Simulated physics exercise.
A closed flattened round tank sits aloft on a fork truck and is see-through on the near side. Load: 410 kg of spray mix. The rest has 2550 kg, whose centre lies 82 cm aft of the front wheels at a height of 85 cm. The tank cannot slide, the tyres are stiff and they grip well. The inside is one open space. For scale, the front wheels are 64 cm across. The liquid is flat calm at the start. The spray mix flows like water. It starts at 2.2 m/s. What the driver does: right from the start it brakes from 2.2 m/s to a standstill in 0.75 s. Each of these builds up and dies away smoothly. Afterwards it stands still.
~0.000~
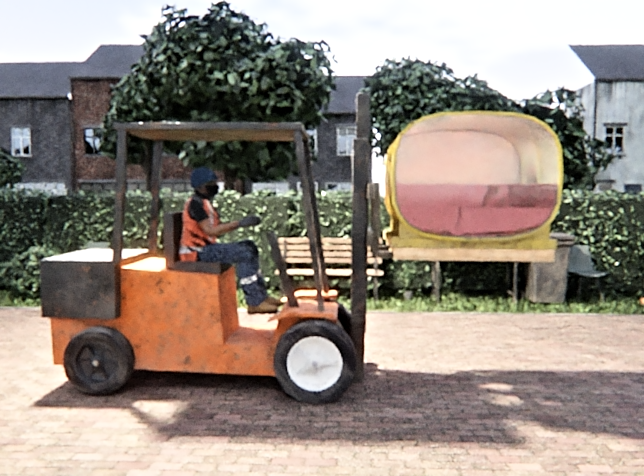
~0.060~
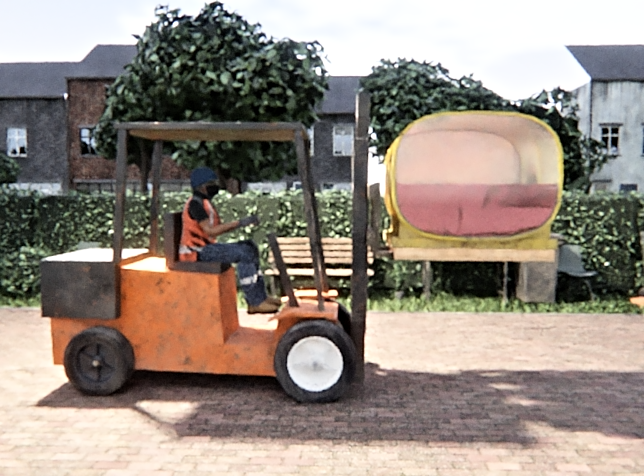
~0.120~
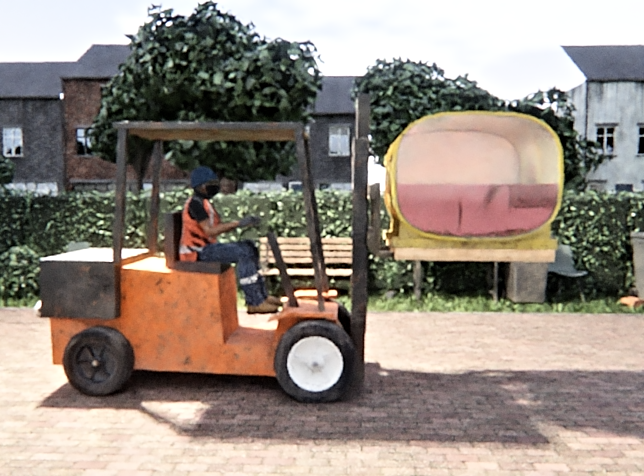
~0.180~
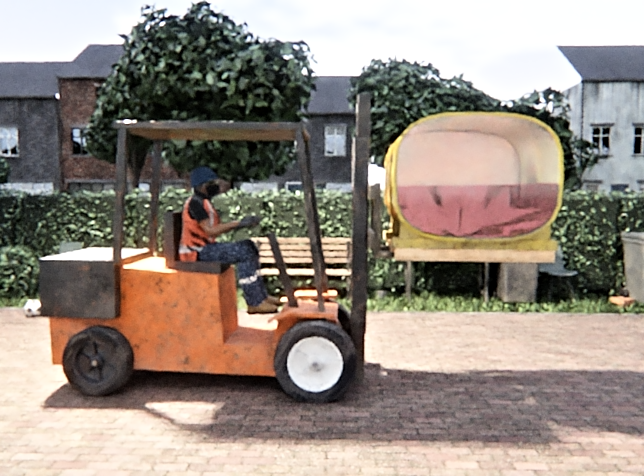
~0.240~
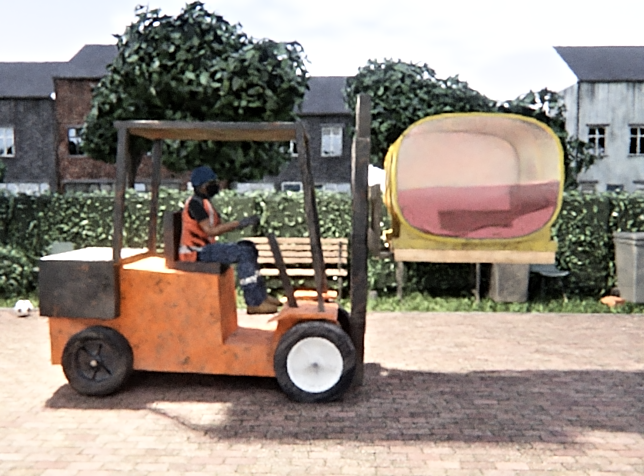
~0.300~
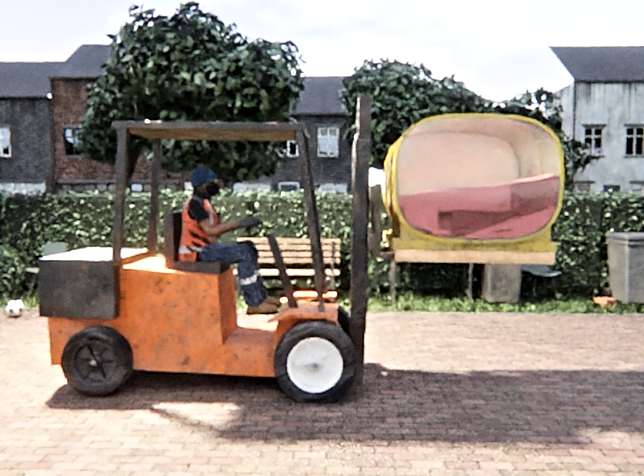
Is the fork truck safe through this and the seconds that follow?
In the end it keeps its wheels down.
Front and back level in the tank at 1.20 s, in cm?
About 38 cm in front and 46 cm behind.
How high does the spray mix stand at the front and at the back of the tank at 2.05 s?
About 46 cm in front and 36 cm behind.
Then, 0.45 s in, the lean is 1° nose down, wheels down; the liquid stands 55 cm on the front, 23 cm on the back.
Then, 1.20 s in, the lean is 0°, wheels down; the liquid stands 38 cm on the front, 46 cm on the back.
Then, 2.05 s in, the lean is 0°, wheels down; the liquid stands 46 cm on the front, 35 cm on the back.
Then, 3.73 s in, no wheel has left the ground; at worst the lighter axle bore 0 per cent of the weight.
